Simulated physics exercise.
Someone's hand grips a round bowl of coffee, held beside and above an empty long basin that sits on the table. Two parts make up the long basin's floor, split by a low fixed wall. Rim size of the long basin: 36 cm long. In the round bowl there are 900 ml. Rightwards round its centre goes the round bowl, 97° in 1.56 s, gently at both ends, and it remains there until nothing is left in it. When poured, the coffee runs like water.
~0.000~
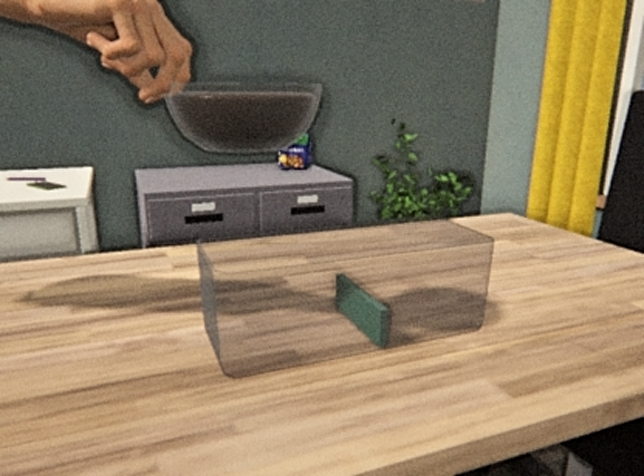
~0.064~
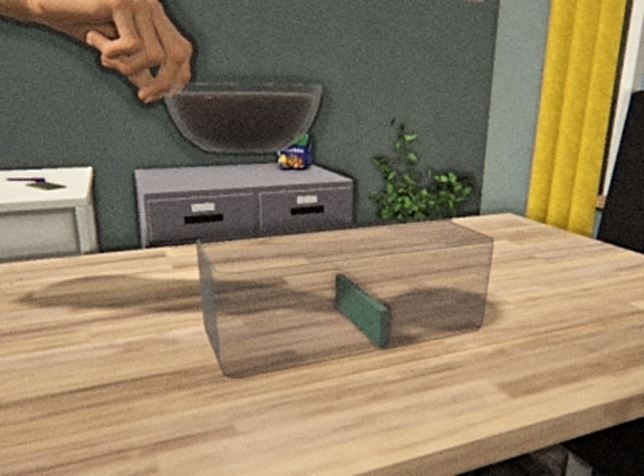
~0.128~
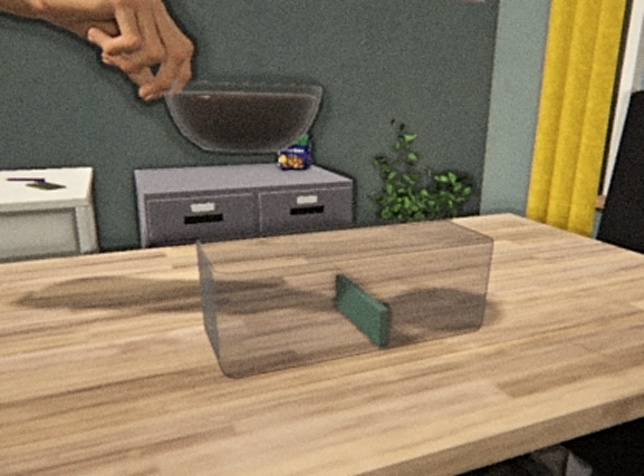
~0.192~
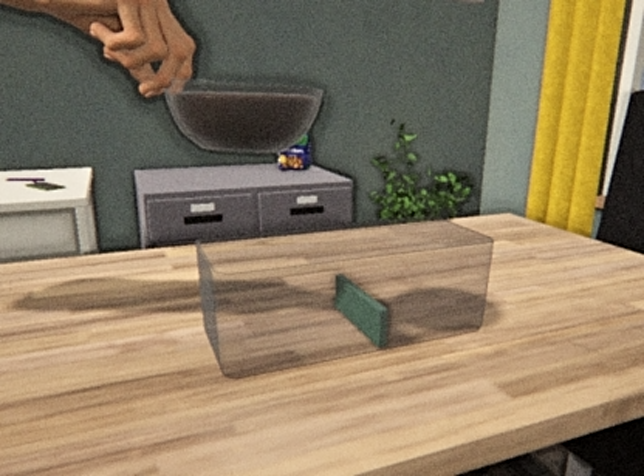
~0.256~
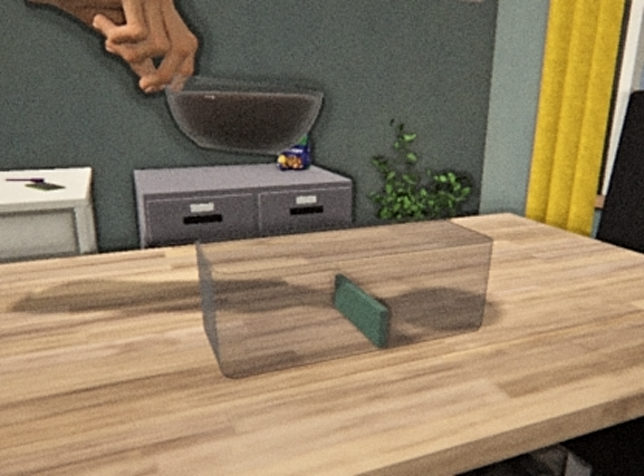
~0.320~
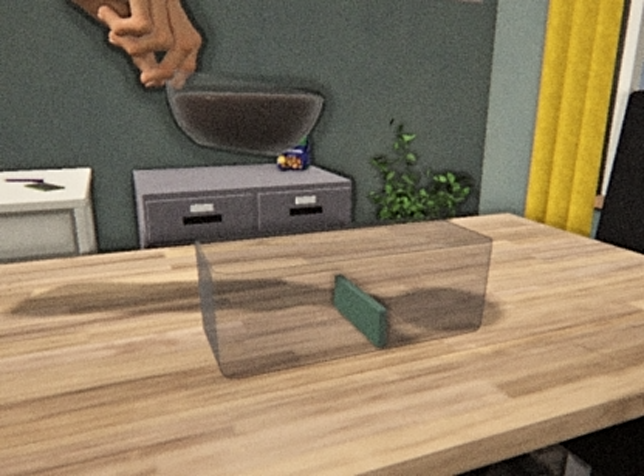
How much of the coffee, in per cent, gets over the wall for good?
64 %.
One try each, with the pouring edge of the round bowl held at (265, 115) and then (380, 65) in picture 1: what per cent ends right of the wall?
The first try gives 0 percent and the second 95 percent.
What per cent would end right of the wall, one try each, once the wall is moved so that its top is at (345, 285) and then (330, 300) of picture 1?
Respectively close to 80 and 85 %.
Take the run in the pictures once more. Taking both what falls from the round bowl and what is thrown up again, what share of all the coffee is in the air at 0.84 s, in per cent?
Roughly 32 percent.
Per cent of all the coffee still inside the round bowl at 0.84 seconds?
About 44 percent.
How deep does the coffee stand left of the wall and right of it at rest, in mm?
Depths at rest: Left around 12 mm, right around 28 mm.
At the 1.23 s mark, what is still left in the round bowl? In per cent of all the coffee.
Remaining share: Approx. 4 %.
Then, 0.84 s in, the tilt is 55° and 43 per cent is still to pour, 5 is left of the wall and 18 right of it.
Then, 1.23 s in, the tilt is 86° and 4 per cent is still to pour, 25 is left of the wall and 64 right of it.
Then, 1.62 s in, the tilt is 97° and 0 per cent is still to pour, 35 is left of the wall and 64 right of it.
Then, 2.06 s in, the tilt is 97° and 0 per cent is still to pour, 35 is left of the wall and 65 right of it.
Finally, 35 per cent lies left of the wall, 64 right of it and 1 outside.
